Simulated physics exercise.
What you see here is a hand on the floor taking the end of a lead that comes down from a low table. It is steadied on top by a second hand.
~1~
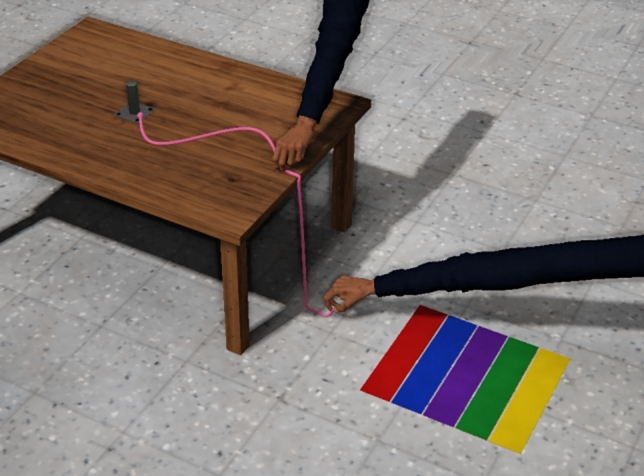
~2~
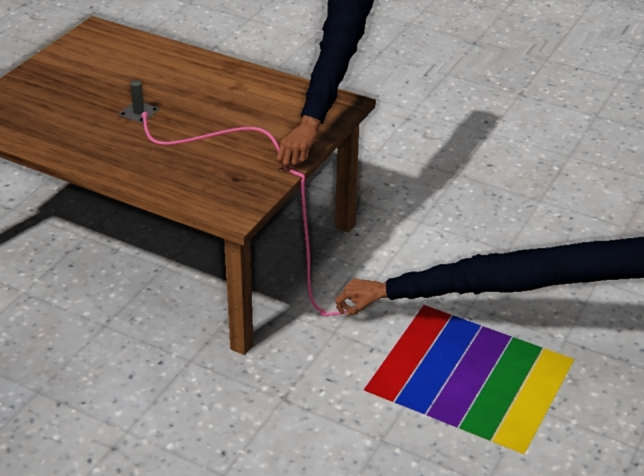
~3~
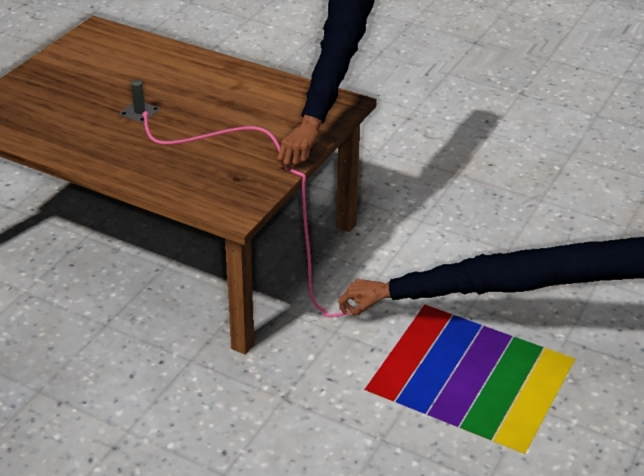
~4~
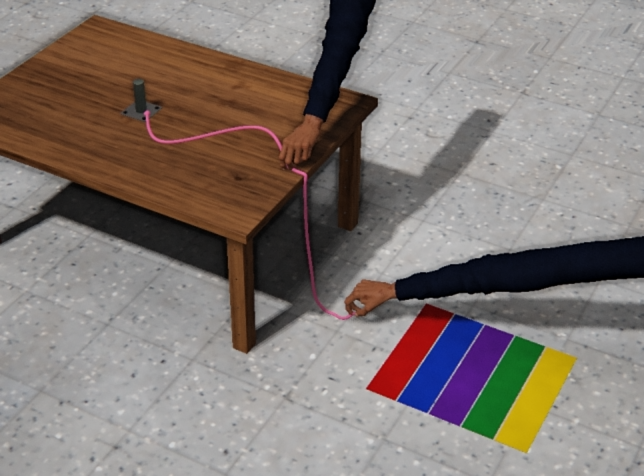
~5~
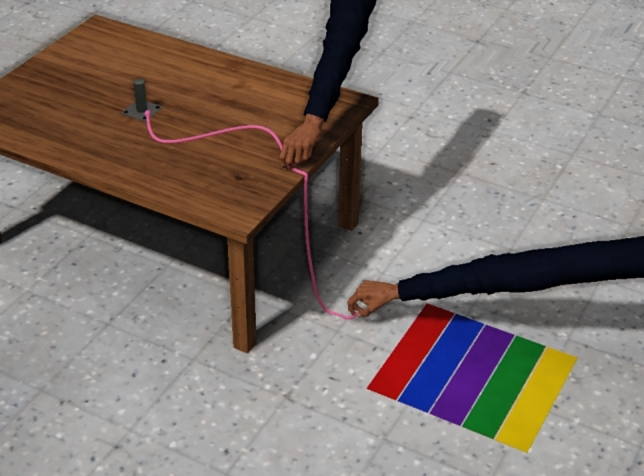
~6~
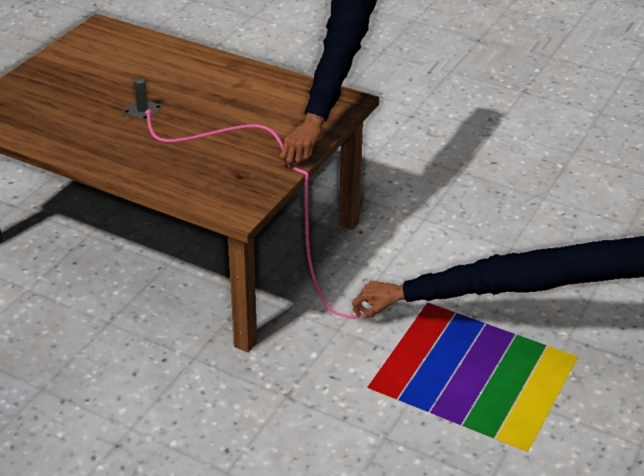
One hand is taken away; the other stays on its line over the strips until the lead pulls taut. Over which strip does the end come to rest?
Over the green strip.
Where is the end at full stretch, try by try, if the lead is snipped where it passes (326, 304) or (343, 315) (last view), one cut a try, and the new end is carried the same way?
In order, about (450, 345) and about (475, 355).
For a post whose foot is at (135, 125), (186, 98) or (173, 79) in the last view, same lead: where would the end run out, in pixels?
First (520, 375), then (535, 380), then (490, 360).
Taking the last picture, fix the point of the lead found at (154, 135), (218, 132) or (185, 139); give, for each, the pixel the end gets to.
Try by try, around (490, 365), (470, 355) and (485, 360).
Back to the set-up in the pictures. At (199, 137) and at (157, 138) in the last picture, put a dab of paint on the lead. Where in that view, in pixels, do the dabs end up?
They go to (227, 138) and to (190, 125).
A little later, end near (443, 345); over blue.
Next, end near (486, 361); over purple.
When it is tight, end near (511, 370); over green. Over green.
